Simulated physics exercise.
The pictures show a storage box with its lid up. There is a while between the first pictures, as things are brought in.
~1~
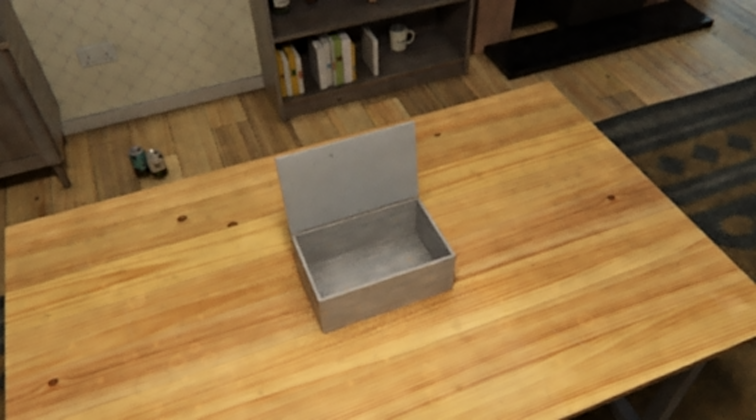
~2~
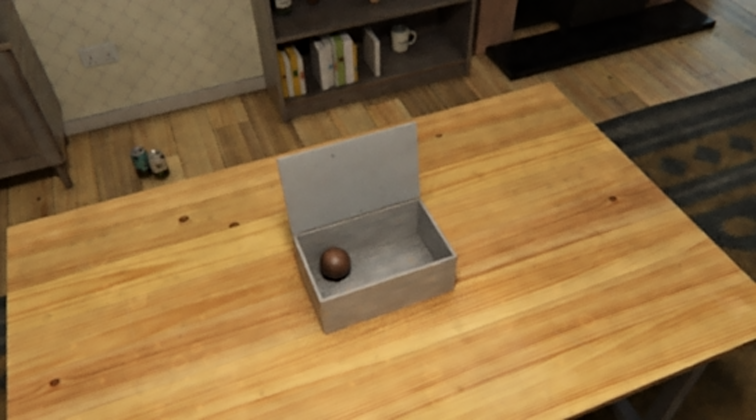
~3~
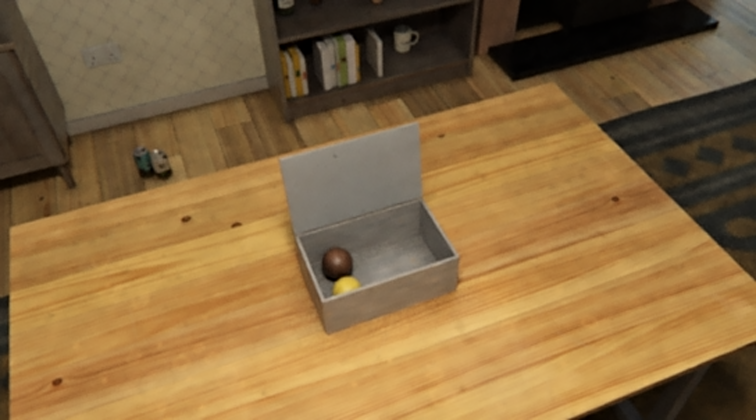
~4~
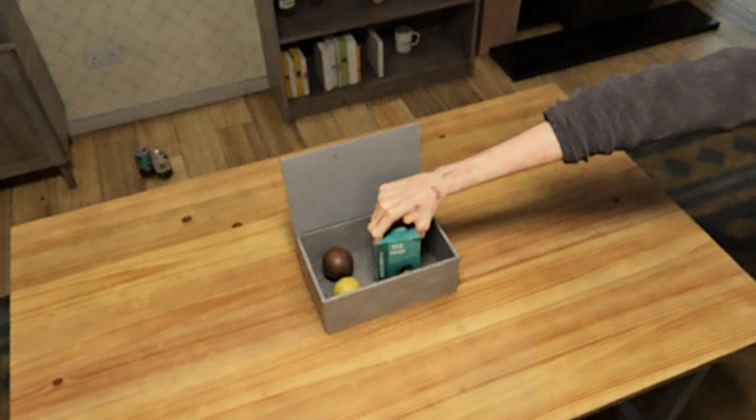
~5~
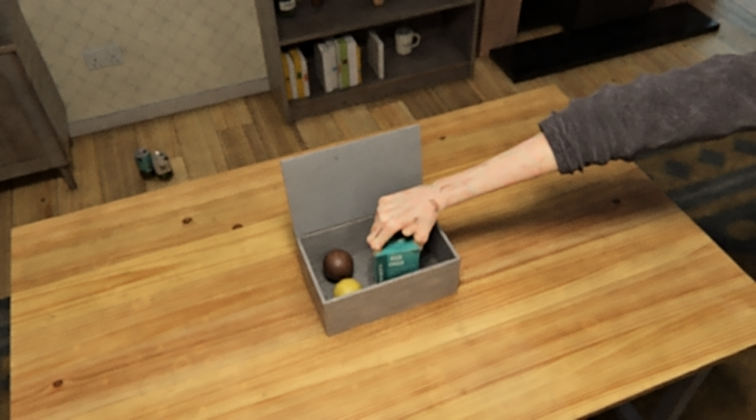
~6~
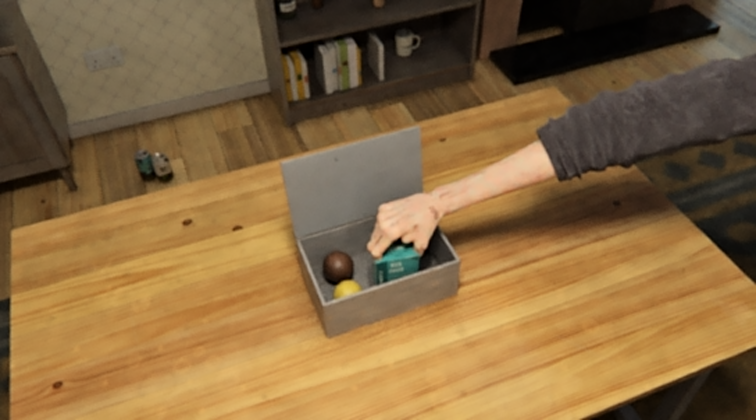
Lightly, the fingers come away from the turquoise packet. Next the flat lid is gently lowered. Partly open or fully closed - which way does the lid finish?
Partly open.
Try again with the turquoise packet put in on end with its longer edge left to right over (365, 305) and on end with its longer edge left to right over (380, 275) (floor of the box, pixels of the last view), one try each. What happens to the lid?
On the first go the lid settles shut, and on the second go it remains open a bit.
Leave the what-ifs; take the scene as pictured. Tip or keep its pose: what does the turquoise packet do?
Looking at the last picture, it is left as set.
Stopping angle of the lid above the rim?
Some 16 degrees above the rim, more or less.
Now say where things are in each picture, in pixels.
The last thing is not in view yet, in the first picture.
The last thing is not in view yet; brown ball (335, 263), in the second picture.
The last thing is not in view yet; brown ball (337, 263), in the third picture.
On its way; turquoise packet (396, 254); brown ball (338, 264), in the fourth picture.
On its way; turquoise packet (395, 265); brown ball (338, 265), in the fifth picture.
Put in, still held; turquoise packet (395, 272); brown ball (338, 267), in the sixth picture.
Then, 1.10 s after the last picture, lid starting down.
Then, 1.50 s after the last picture, lid 65° above the rim.
Then, 1.70 s after the last picture, lid 45° above the rim.
Then, 1.90 s after the last picture, lid 19° above the rim.
At rest, lid 15° above the rim; all 3 in place. Seen from the same camera at the end, turquoise packet near (395, 272).
